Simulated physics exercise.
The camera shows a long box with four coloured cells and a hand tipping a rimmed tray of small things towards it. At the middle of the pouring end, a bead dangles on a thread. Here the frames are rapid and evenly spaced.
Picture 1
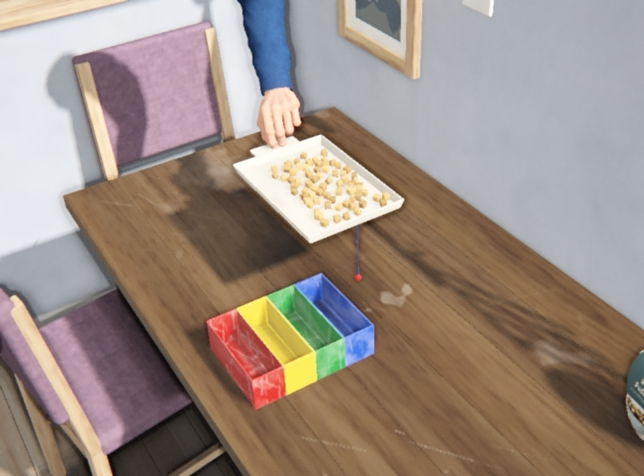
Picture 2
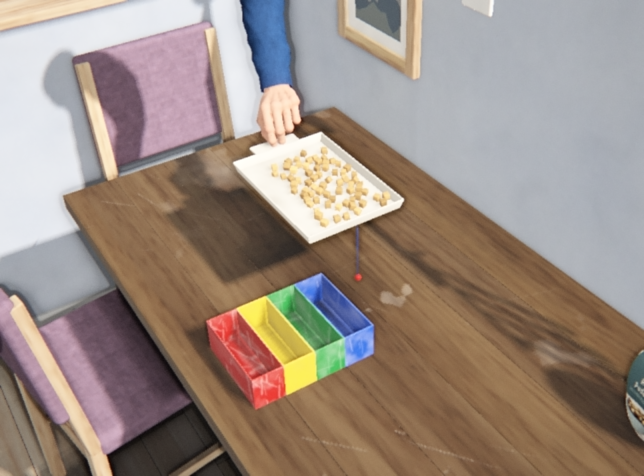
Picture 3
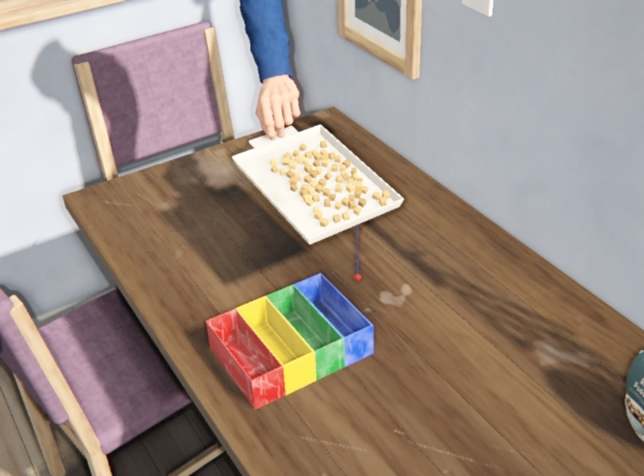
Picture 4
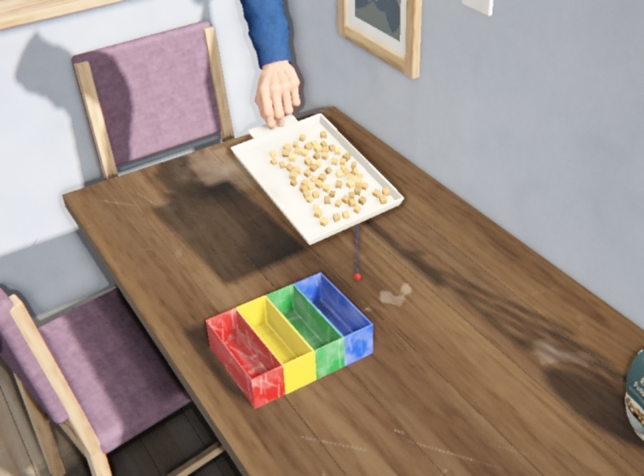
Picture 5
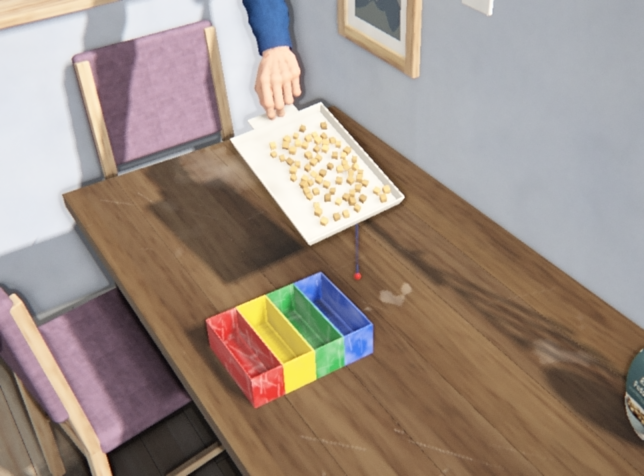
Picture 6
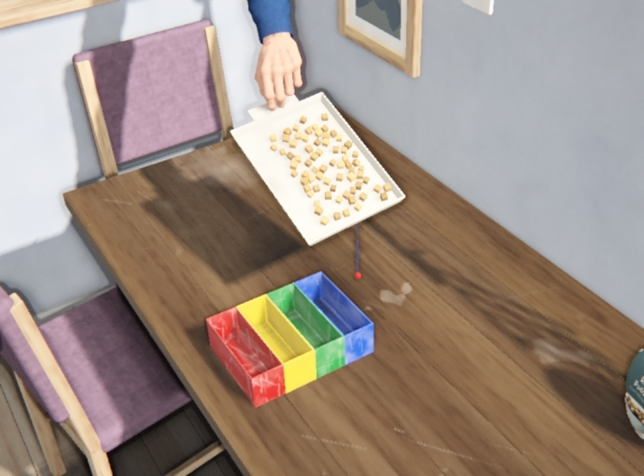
On a wooden table, a hand held a white tray of small wooden cubes near a box with red, yellow, green and blue cells, then gradually raised the handle end, tilting the tray steeper.
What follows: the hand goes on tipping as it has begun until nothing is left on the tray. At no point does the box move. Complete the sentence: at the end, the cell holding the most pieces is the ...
... Blue cell.
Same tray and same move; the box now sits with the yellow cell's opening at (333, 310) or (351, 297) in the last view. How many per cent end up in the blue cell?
Close to 0 in a hundred, then close to 0 in a hundred.
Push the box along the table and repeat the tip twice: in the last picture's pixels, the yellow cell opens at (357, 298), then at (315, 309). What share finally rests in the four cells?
80 %, 100 %.
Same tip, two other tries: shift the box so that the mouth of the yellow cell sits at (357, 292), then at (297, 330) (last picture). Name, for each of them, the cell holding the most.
That red cell; that green cell.
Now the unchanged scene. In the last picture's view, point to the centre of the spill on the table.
Near (386, 331).
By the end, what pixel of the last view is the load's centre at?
I'd say the middle ends up at about (348, 338).
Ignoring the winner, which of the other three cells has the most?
The green one.
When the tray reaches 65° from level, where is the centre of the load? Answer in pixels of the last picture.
Look around (336, 211) in the last picture.
Soon, tray tipped steeply; nearly all on the tray; a stray few falling or outside the box.
A while on, tray tipped past a quarter turn; most on the tray; a small part in the green cell; a stray few in the yellow cell; a stray few in the blue cell; a small part falling or outside the box.
Towards the end, tray tipped past a quarter turn; about half in the blue cell; about a quarter in the green cell; a stray few in the yellow cell; about a third falling or outside the box.
Finally, tray tipped past a quarter turn; about half in the blue cell; about a quarter in the green cell; a stray few in the yellow cell; none in the red cell; about a third outside the box.
